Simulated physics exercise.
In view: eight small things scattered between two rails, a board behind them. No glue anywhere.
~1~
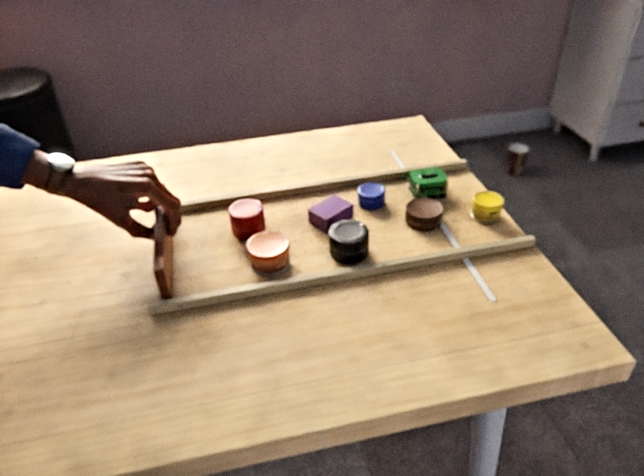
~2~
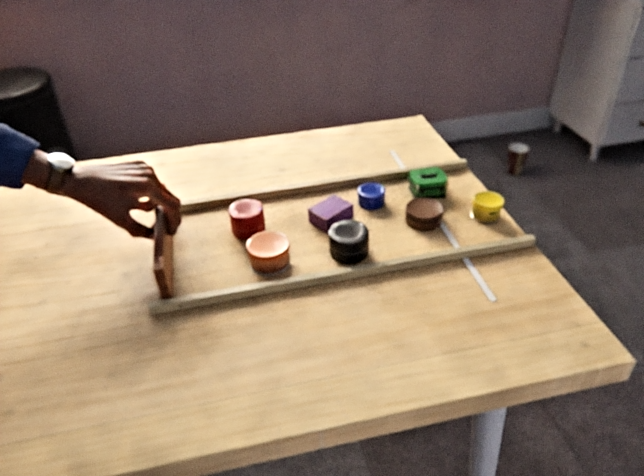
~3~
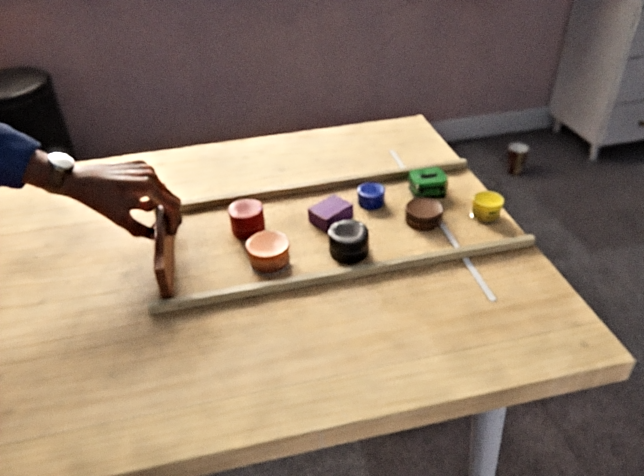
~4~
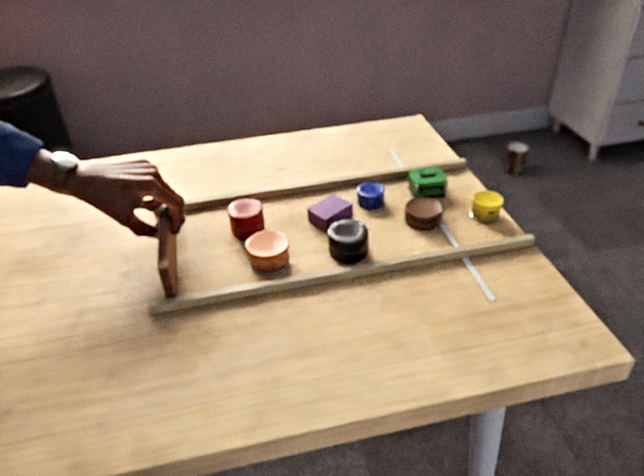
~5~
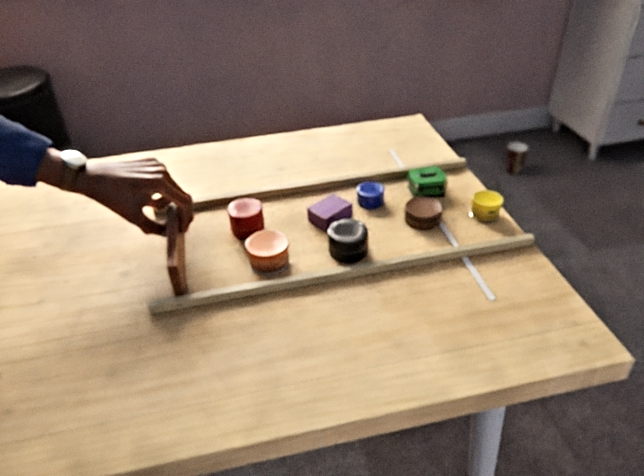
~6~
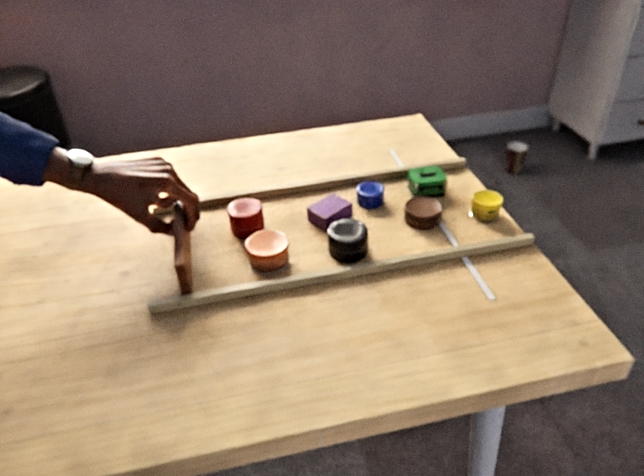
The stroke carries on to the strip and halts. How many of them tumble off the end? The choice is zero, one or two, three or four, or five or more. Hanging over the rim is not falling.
The number that fall off is one or two.
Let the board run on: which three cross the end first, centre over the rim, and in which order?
The order is the yellow pot, then the brown tub, then the black lid.
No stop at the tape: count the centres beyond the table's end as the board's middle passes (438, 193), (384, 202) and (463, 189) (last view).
Past the end: 2, 0 and 5.
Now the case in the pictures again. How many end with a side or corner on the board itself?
That makes 3.
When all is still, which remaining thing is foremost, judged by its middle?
Foremost is the brown tub.
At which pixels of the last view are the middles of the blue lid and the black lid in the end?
The blue lid at (428, 178), the black lid at (506, 221).
Soon after, none off yet; yellow pot at rest near (486, 206); green case at rest near (427, 183); brown tub at rest near (423, 213).
Then, none off yet; yellow pot moved a little near (497, 206); green case at rest near (427, 183); brown tub moved about its own width near (463, 210).
At rest, the number that fall off is one or two; fallen, yellow pot.
